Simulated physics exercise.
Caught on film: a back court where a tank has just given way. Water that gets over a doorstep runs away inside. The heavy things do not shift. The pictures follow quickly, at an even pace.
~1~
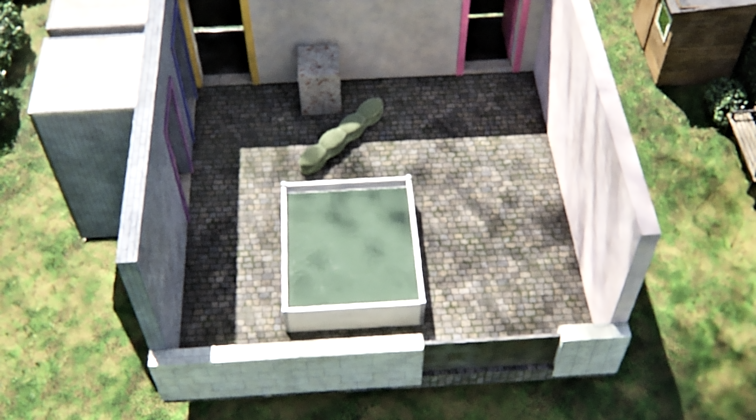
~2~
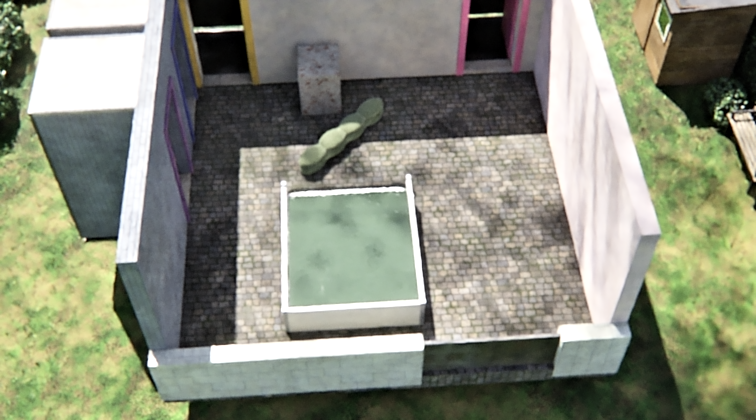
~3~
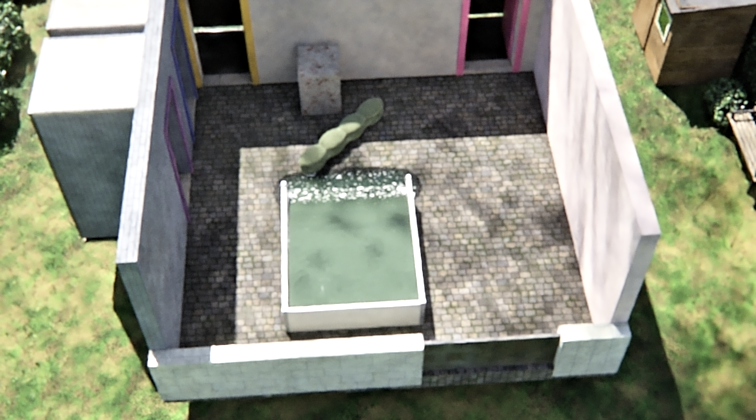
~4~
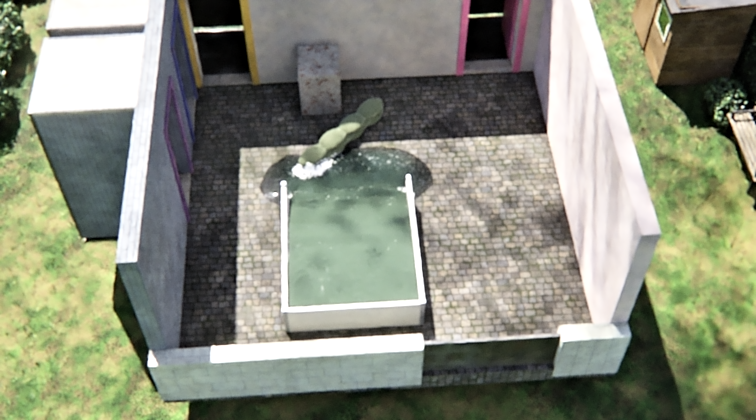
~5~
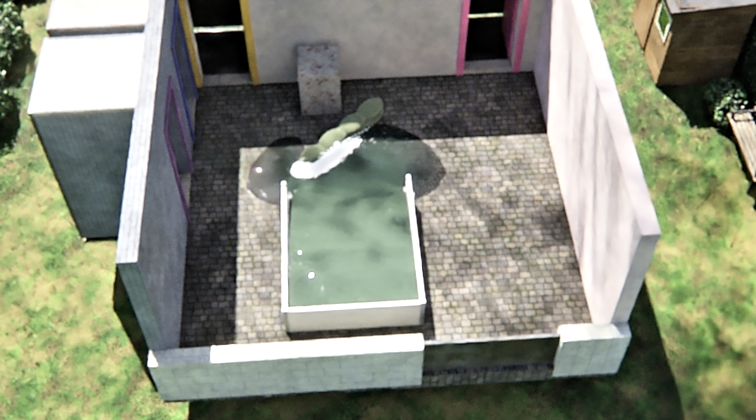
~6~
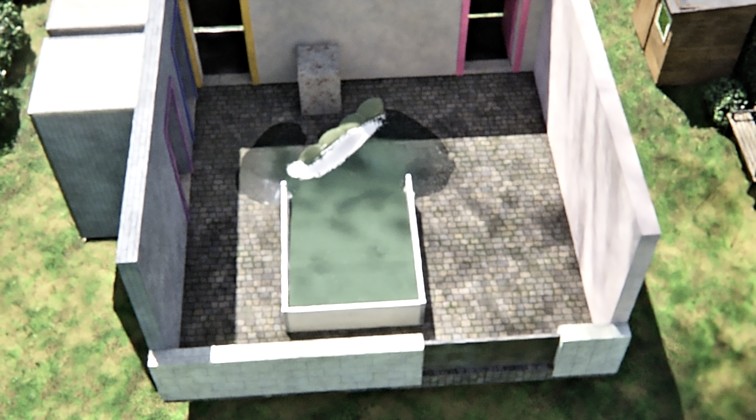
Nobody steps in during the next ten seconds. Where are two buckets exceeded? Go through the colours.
One by one: The pink door takes more than that; the yellow door takes more than that; the blue door stays under that; the purple door takes more than that.
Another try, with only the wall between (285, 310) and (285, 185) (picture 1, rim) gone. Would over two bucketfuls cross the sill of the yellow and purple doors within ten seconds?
In short: The yellow one is over, the purple one is over.
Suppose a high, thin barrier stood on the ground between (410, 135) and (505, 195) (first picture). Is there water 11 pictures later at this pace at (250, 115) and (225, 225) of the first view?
One after the other: Flooded, clear.
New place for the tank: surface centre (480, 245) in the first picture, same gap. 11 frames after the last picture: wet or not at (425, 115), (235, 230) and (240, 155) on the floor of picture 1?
In turn: Flooded, clear, dry.
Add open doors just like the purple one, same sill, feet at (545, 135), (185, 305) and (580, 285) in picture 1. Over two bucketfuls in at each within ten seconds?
In that order: Lets more in, is under, keeps below it.
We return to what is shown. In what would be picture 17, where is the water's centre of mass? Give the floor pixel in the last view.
Roughly at (361, 196).
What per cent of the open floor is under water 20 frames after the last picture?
Near 50 in a hundred.
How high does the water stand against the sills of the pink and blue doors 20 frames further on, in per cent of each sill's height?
In turn 230 and 100 per cent.
A moment on, water covers 25 % of the floor; the pink door not reached, the yellow door not reached, the blue door not reached, the purple door not reached.
Next, water covers 40 % of the floor; the pink door under two buckets in, the yellow door under two buckets in, the blue door wet at the sill, nothing in, the purple door under two buckets in.
Then, water covers 50 % of the floor; the pink door over two buckets in, the yellow door over two buckets in, the blue door wet at the sill, nothing in, the purple door over two buckets in.
Later, water covers 75 % of the floor; the pink door far over two buckets in, the yellow door far over two buckets in, the blue door under two buckets in, the purple door over two buckets in.
In the end, water covers 95 % of the floor; the pink door far over two buckets in, the yellow door far over two buckets in, the blue door under two buckets in, the purple door over two buckets in.
